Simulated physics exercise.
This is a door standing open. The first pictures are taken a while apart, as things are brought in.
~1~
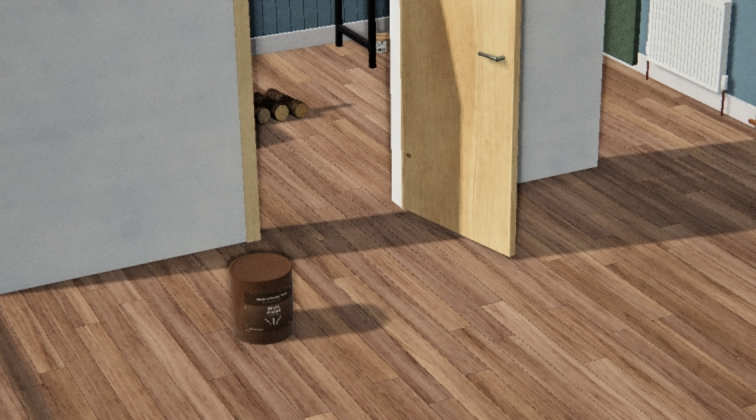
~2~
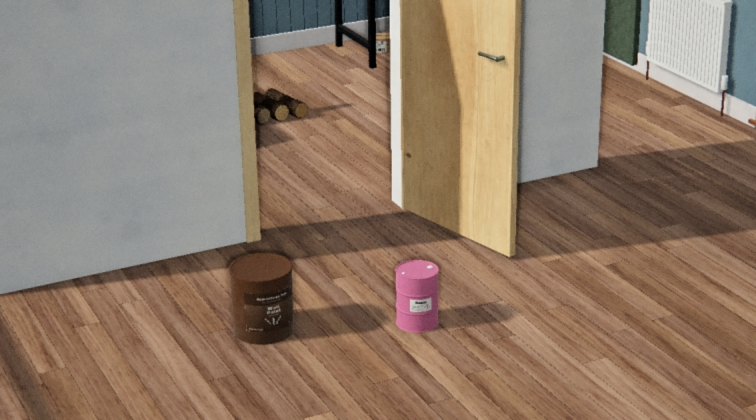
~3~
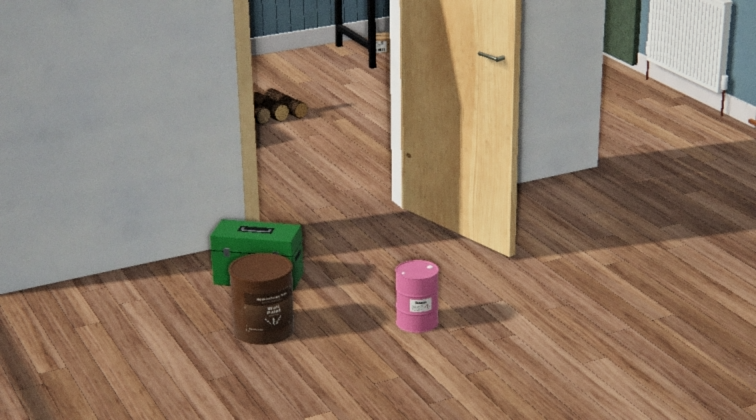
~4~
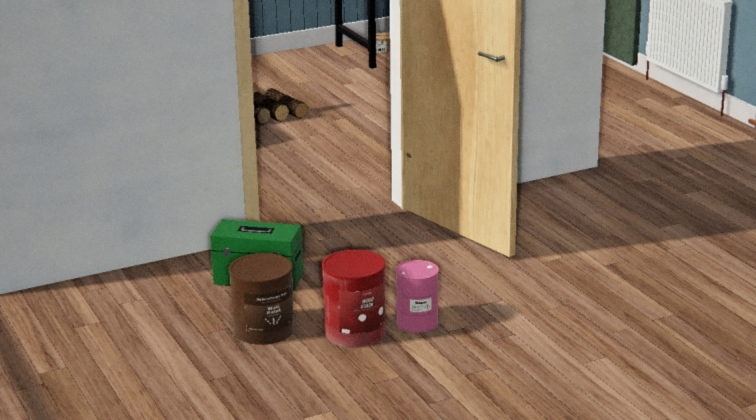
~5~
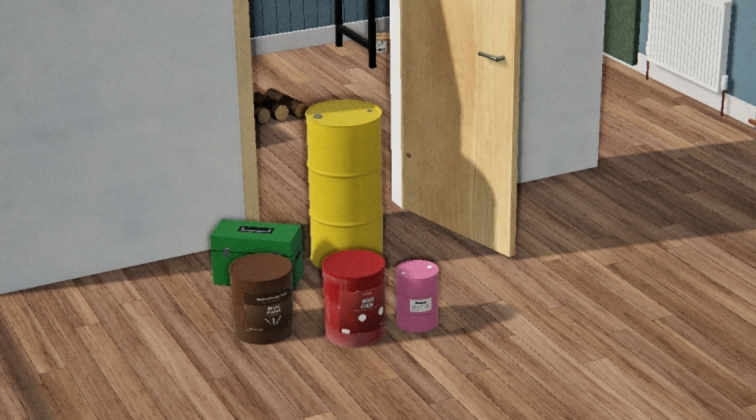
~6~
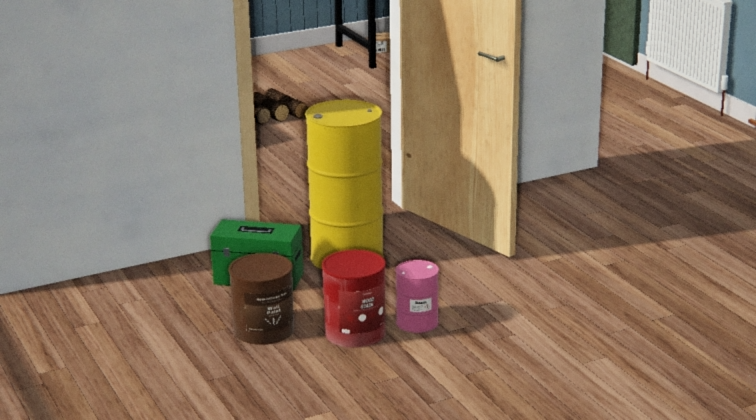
A room with wood-plank flooring is seen from above, looking toward a doorway between pale walls, its light wooden door wide open, with logs and a white radiator beyond. A brown pail stands in front at left, then a pink canister appears to its right, a green toolbox behind the pail, a red pail between, and a tall yellow drum behind. Otherwise nothing moves, door and camera included.
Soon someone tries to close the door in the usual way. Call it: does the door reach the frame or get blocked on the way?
It gets blocked on the way.
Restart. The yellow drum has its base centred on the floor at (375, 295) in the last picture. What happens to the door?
After that, the door ends up flush.
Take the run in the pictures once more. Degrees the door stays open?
The door ends up some 55° open.
Then, 0.50 s after the last picture, door at 95°.
Then, 0.80 s after the last picture, door at 83°.
Then, 1.10 s after the last picture, door at 69°.
Then, 1.30 s after the last picture, door at 59°.
At rest, door at 55°; all 5 in place. Seen from the same camera at the end, yellow drum near (344, 186).
